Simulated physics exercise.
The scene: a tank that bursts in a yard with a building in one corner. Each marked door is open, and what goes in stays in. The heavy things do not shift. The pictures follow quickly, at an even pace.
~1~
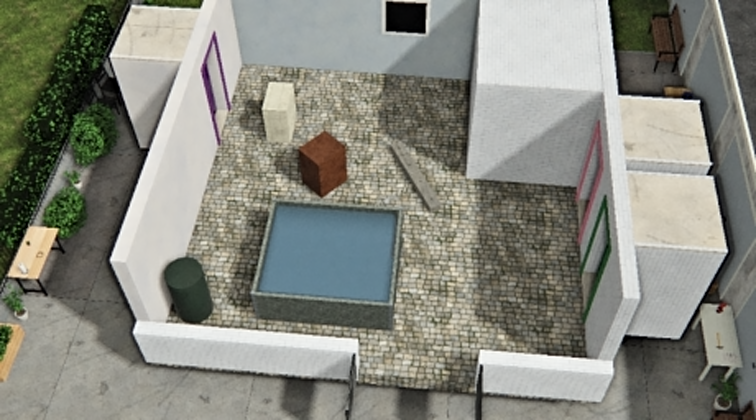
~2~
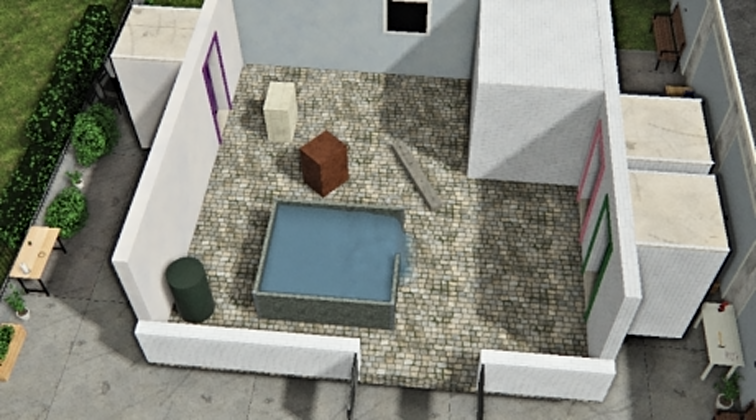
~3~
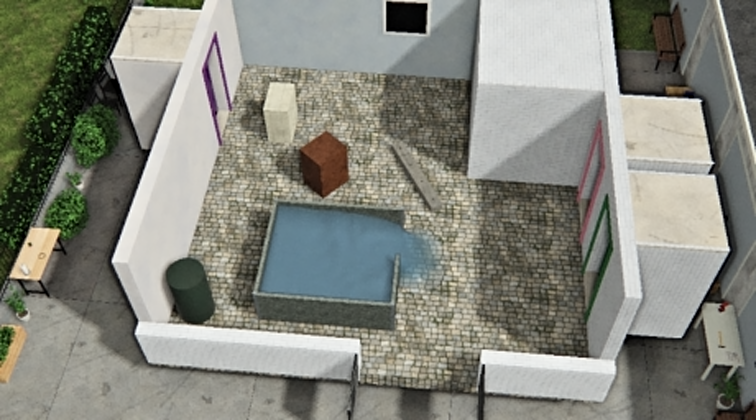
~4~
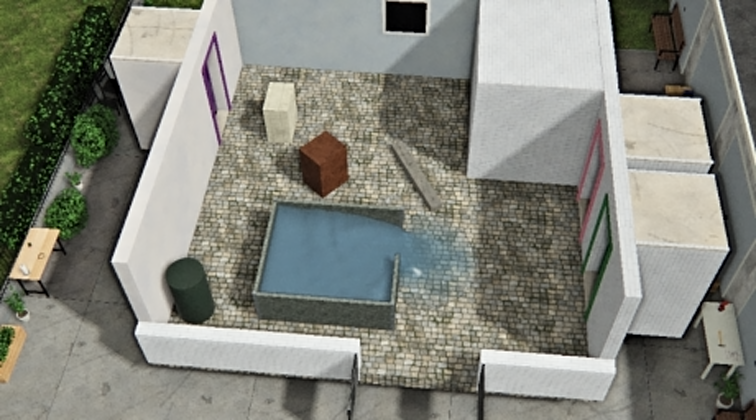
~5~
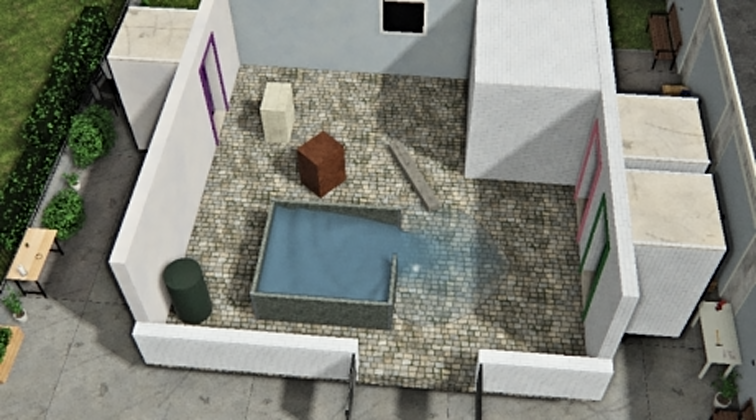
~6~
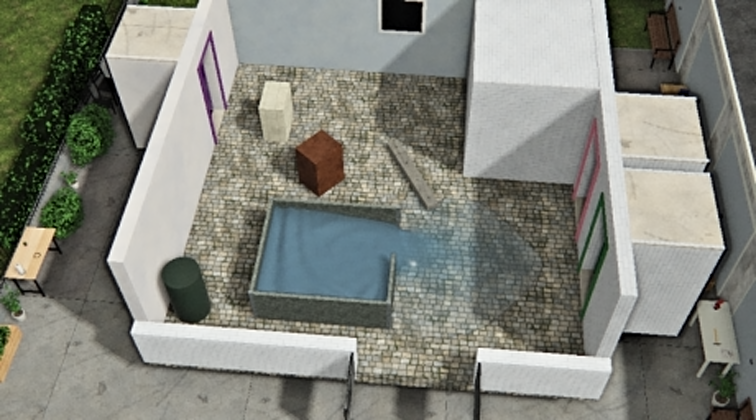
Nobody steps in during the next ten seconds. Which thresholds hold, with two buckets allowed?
One by one: The green door takes more than that; the purple door stays under that; the pink door takes more than that.
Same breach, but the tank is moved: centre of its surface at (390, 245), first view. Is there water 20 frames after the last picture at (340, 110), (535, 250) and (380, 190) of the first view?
In that order: Free of water, covered, no water.
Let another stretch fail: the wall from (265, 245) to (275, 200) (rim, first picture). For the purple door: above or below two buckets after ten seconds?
Then: Purple door takes more.
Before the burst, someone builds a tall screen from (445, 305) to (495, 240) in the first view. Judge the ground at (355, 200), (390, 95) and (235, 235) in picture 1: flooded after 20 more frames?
In turn: Dry, covered, dry.
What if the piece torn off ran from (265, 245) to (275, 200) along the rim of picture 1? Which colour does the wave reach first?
That is the purple one.
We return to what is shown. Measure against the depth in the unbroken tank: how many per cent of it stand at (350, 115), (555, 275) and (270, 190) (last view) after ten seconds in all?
Roughly 2, 16 and 0 per cent, in turn.
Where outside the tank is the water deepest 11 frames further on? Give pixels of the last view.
At about (574, 191).
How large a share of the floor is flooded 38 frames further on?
About 45 per cent.
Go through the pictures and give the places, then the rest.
The first frame shows still water in the water tank at (330, 252).
In the second frame, the front is at (405, 234), out from the gap at (398, 250).
In the third frame, the front is at (433, 284), out from the gap at (398, 251).
In the fourth frame, water pours out at (398, 251) and has run to (472, 273).
In the fifth frame, the front is at (503, 257), out from the gap at (396, 251).
In the sixth frame, water pours out at (394, 250) and has run to (536, 259).
A moment on, water covers 30 % of the floor; the green door under two buckets in, the purple door not reached, the pink door under two buckets in.
Next, water covers 30 % of the floor; the green door over two buckets in, the purple door not reached, the pink door over two buckets in.
Then, water covers 30 % of the floor; the green door far over two buckets in, the purple door not reached, the pink door far over two buckets in.
Later, water covers 45 % of the floor; the green door far over two buckets in, the purple door not reached, the pink door far over two buckets in.
In the end, water covers 65 % of the floor; the green door far over two buckets in, the purple door not reached, the pink door far over two buckets in.
